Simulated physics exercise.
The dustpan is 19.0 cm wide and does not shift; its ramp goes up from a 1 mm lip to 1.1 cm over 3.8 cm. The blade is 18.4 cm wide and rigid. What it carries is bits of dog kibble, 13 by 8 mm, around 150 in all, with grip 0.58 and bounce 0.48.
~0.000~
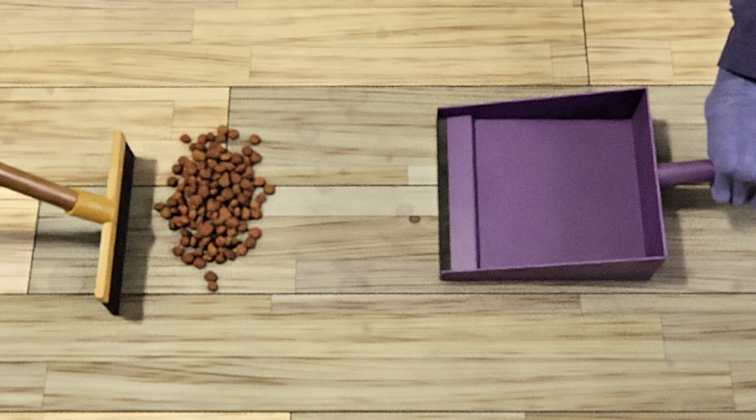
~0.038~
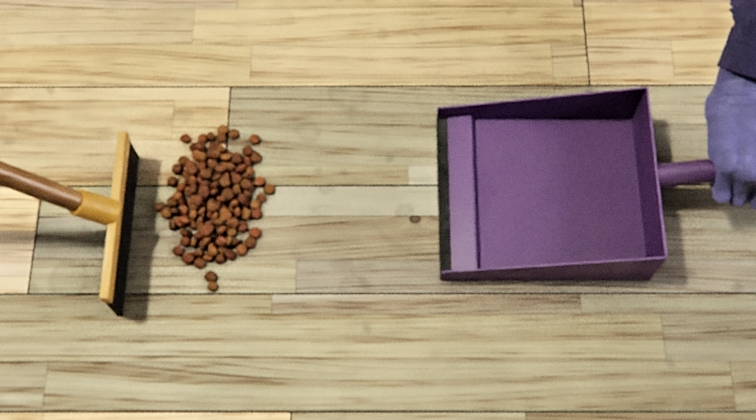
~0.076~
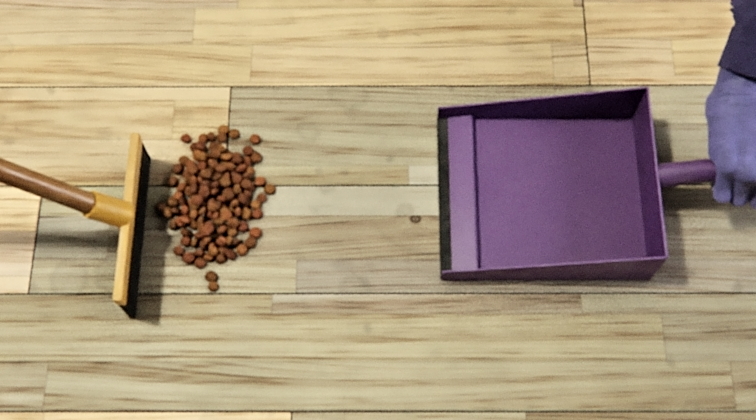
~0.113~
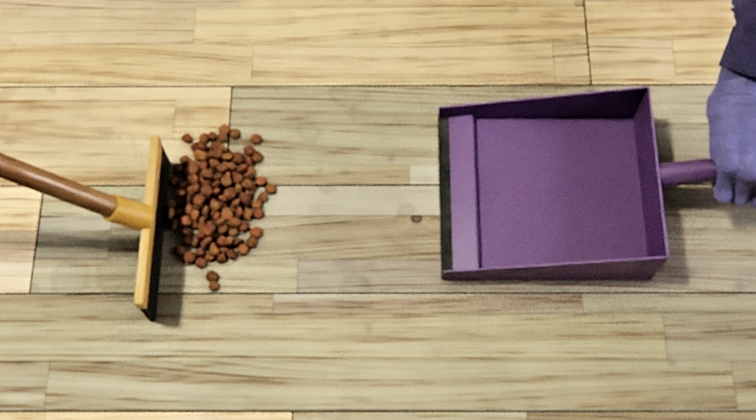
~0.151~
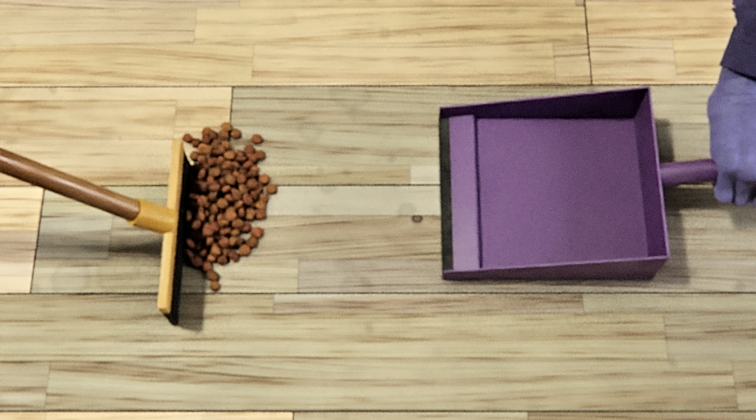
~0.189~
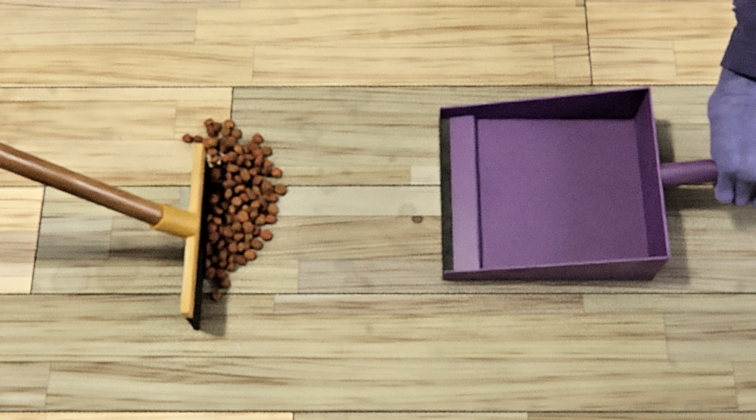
We see a yellow-edged blade on a wooden handle slide rightward into a pile of brown kibble pieces, pushing them slightly to the right across wooden flooring, while a purple-gloved hand holds a purple dustpan still at right.
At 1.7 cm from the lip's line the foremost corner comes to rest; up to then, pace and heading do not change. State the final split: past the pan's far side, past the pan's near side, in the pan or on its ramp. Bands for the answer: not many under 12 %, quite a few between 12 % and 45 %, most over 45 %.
Past the pan's far side: Not many; past the pan's near side: Quite a few; in the pan or on its ramp: Quite a few.
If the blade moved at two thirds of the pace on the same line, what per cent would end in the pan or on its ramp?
I'd guess it lands at about 25 per cent.
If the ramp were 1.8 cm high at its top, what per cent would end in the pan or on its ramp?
20 %.
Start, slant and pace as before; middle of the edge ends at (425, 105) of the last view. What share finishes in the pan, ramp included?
That comes to near 20 percent.
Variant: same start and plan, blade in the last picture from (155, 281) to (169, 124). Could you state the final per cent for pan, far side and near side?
Pan 30; far 25; near 0.
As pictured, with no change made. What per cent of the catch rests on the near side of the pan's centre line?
I'd put it at around 90 per cent.
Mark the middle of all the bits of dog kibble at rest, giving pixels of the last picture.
In the last view, approximately (435, 206).
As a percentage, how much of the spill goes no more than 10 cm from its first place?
Roughly 30 per cent.
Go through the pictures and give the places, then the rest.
Blade from (102, 297) to (120, 138), moved 0.0 cm, 0 of the pieces shifted so far; middle of the pieces at (212, 193); pan at (557, 196), in the first picture.
Blade from (107, 298) to (125, 139), moved 0.4 cm, 0 of the pieces shifted so far; middle of the pieces at (213, 193), in the second picture.
Blade from (120, 300) to (137, 141), moved 1.8 cm, 0 of the pieces shifted so far; middle of the pieces at (213, 193), in the third picture.
Blade from (141, 304) to (157, 144), moved 3.8 cm, 8 of the pieces shifted so far; middle of the pieces at (215, 192), in the fourth picture.
Blade from (165, 308) to (179, 148), moved 6.1 cm, 95 of the pieces shifted so far; middle of the pieces at (222, 197), in the fifth picture.
Blade from (187, 312) to (200, 152), moved 8.5 cm, 145 of the pieces shifted so far; middle of the pieces at (238, 201); pan at (560, 196). Its pace works out near 0.61 m/s, heading 11 degrees towards the viewer's side, in the sixth picture.
Then, at 0.39 s, middle of the blade 14 cm from the lip; 0 % over the lip, far side 0 %, near side 10 %.
Then, at 0.53 s, middle of the blade 5 cm from the lip; 0 % over the lip, far side 0 %, near side 15 %.
After 0.79 s, middle of the blade 2 cm from the lip; 20 % over the lip, far side 0 %, near side 20 %.
At rest (1.2 s), far side 0 %, near side 20 %, pan 20 %, in front of the lip or behind the blade 60 %.
